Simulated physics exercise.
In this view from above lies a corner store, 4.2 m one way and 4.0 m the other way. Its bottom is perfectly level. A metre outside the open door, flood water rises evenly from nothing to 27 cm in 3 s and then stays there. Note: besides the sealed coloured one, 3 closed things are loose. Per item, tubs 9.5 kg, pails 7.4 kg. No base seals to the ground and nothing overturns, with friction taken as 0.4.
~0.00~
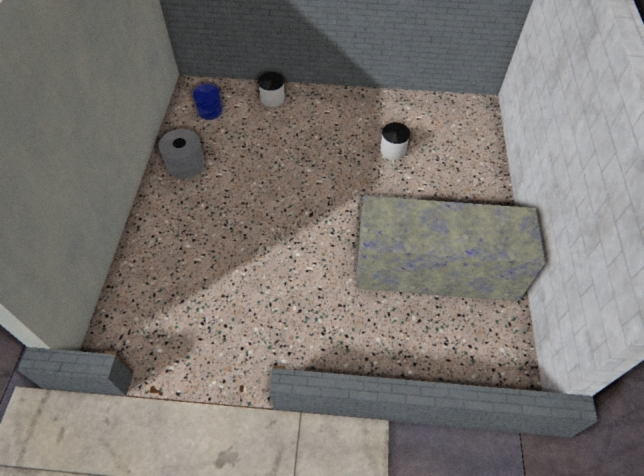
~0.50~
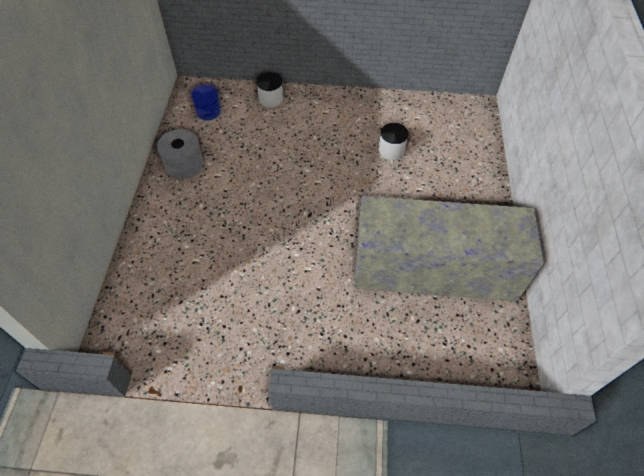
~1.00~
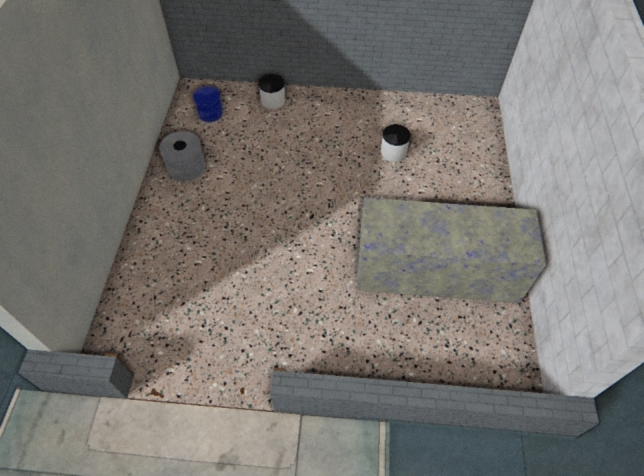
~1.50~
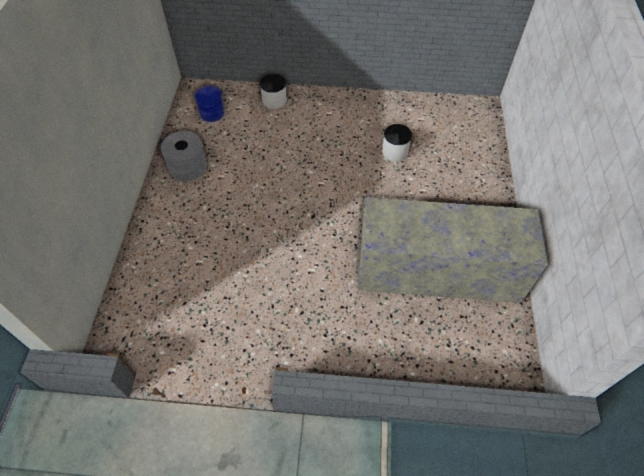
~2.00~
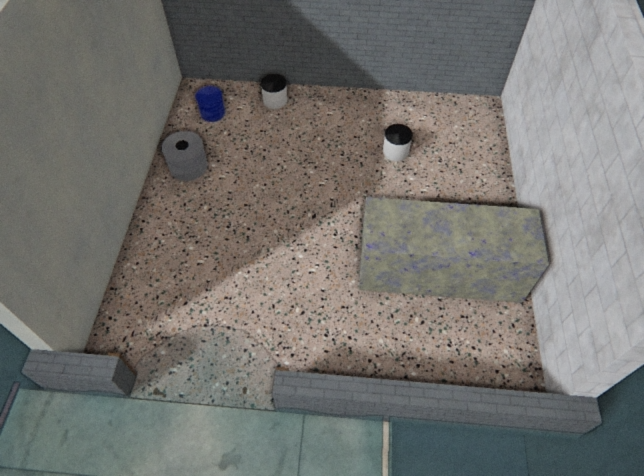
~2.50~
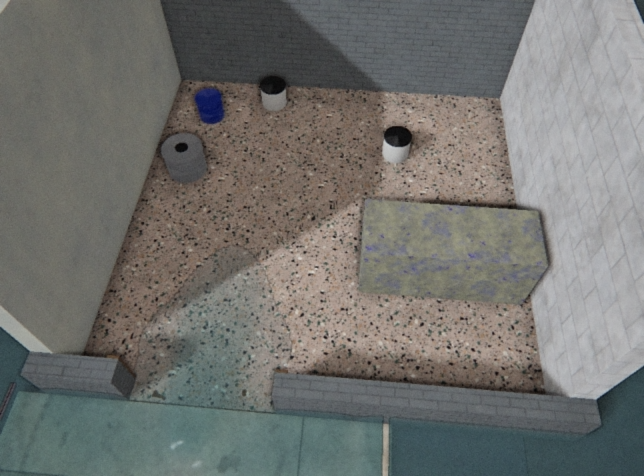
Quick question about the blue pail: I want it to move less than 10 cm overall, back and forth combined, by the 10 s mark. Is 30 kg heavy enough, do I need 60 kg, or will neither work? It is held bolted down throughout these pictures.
30 kg is heavy enough.
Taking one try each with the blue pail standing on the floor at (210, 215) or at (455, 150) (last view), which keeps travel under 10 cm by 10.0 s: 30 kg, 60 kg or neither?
Result, try 1: Both pass; try 2: Both pass.
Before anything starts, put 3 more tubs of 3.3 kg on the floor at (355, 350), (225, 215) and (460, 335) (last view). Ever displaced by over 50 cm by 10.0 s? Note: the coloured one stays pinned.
In that order: Within it, beyond it, within it.
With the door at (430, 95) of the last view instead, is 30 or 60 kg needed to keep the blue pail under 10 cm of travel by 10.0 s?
Then the lighter mass works.
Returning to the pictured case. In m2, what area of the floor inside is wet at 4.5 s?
That flooded area is roughly 11.0 m2.
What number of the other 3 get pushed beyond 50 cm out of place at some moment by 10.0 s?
3 in all.
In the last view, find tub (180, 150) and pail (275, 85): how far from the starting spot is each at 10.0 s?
60 cm and 250 cm respectively.
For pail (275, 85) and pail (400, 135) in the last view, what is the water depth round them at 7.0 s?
16 and 7 cm.
After 3.5 s the blue pail would be 0 cm from its start with 30 kg and 0 cm from its start with 60 kg; 0 cm of water round it then.
After 4.5 s the blue pail would be 1 cm from its start with 30 kg and 0 cm from its start with 60 kg; 4 cm of water round it then.
After 7.0 s the blue pail would be 2 cm from its start with 30 kg and 0 cm from its start with 60 kg; 16 cm of water round it then.
After 10.0 s the blue pail would be 2 cm from its start with 30 kg and 0 cm from its start with 60 kg; 18 cm of water round it then.
